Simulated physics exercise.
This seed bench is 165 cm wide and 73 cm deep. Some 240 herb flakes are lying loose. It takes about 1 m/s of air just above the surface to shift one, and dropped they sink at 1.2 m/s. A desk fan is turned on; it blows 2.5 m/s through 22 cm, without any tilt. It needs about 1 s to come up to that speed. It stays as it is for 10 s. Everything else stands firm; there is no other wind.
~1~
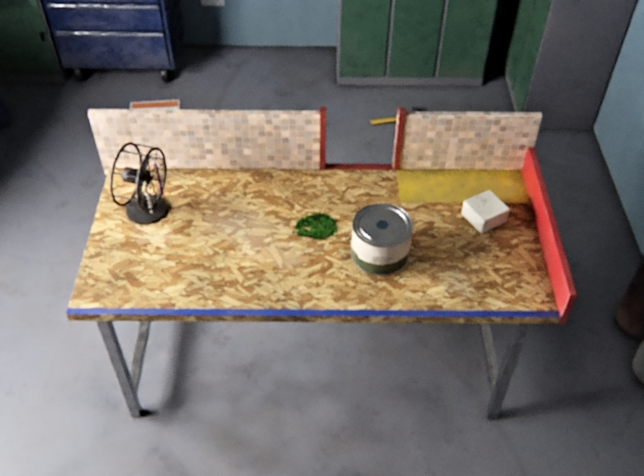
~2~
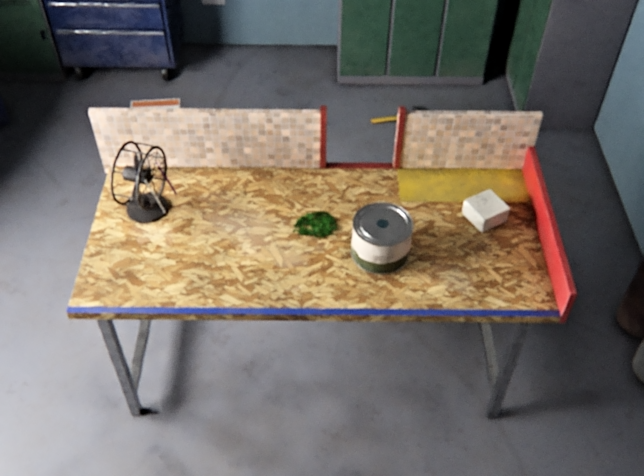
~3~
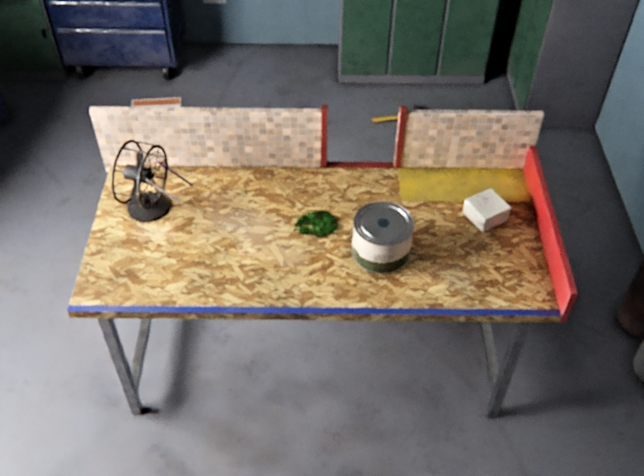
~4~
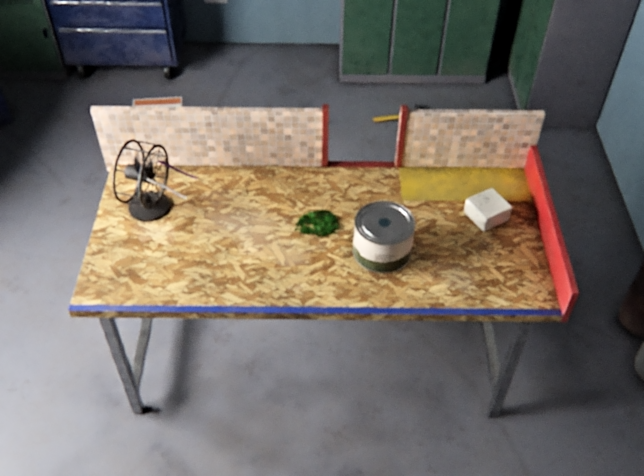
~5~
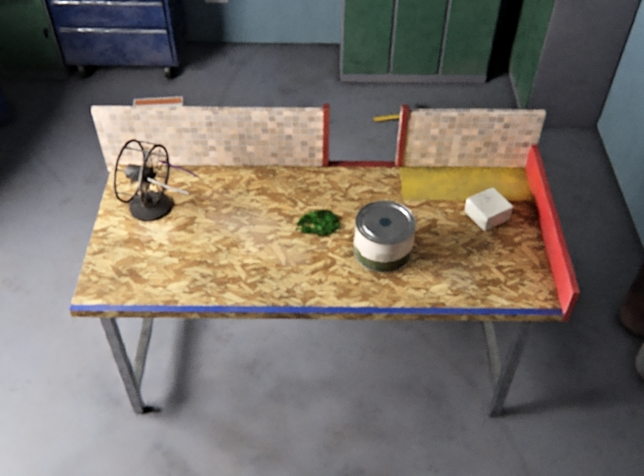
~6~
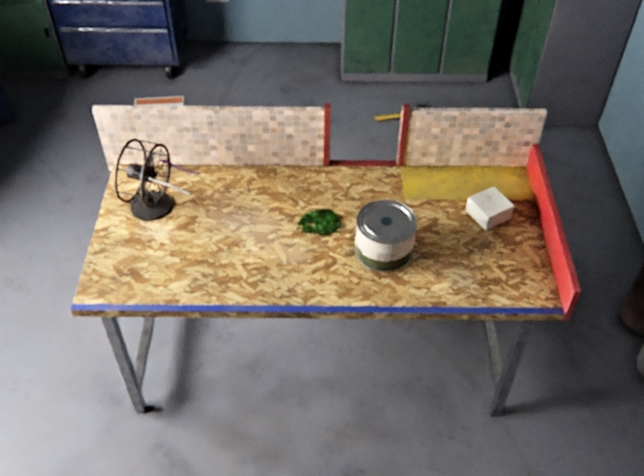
The blades of a small black desk fan turn at the left end of a speckled wooden bench, seen from above and in front in a grey-floored room with cabinets behind. Green flakes lie mid-bench beside a large grey-lidded tin, with a white block and yellow sheet at right, a blue front edge and pale tiled boards behind. The flakes stay still while the view drifts very slightly.
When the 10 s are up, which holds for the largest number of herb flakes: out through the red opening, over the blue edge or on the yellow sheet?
The yellow one.
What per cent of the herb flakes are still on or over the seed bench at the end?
Near 100 %.
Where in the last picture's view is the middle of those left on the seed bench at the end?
At about (449, 171).
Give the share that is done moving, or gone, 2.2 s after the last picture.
About 25 %.
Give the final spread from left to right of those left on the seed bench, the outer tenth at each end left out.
About 20 cm.
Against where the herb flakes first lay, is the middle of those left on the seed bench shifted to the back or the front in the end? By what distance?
To the back, by about 30 cm.
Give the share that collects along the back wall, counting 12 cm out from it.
About 100 %.
Then, 1.0 s after the last picture the count stands so, 0 % are over the blue edge, 1 % out through the red opening and 48 % on the yellow sheet; the middle of those still in play is near (399, 186).
Then, 2.2 s after the last picture the count stands so, 0 % are over the blue edge, 1 % out through the red opening and 94 % on the yellow sheet; the middle of those still in play is near (439, 173).
Then, 4.6 s after the last picture the count stands so, 0 % are over the blue edge, 1 % out through the red opening and 98 % on the yellow sheet; the middle of those still in play is near (448, 172).
Then, 9.1 s after the last picture, at the end, 0 % are over the blue edge, 1 % out through the red opening and 99 % on the yellow sheet; the middle of those still in play is near (449, 171).
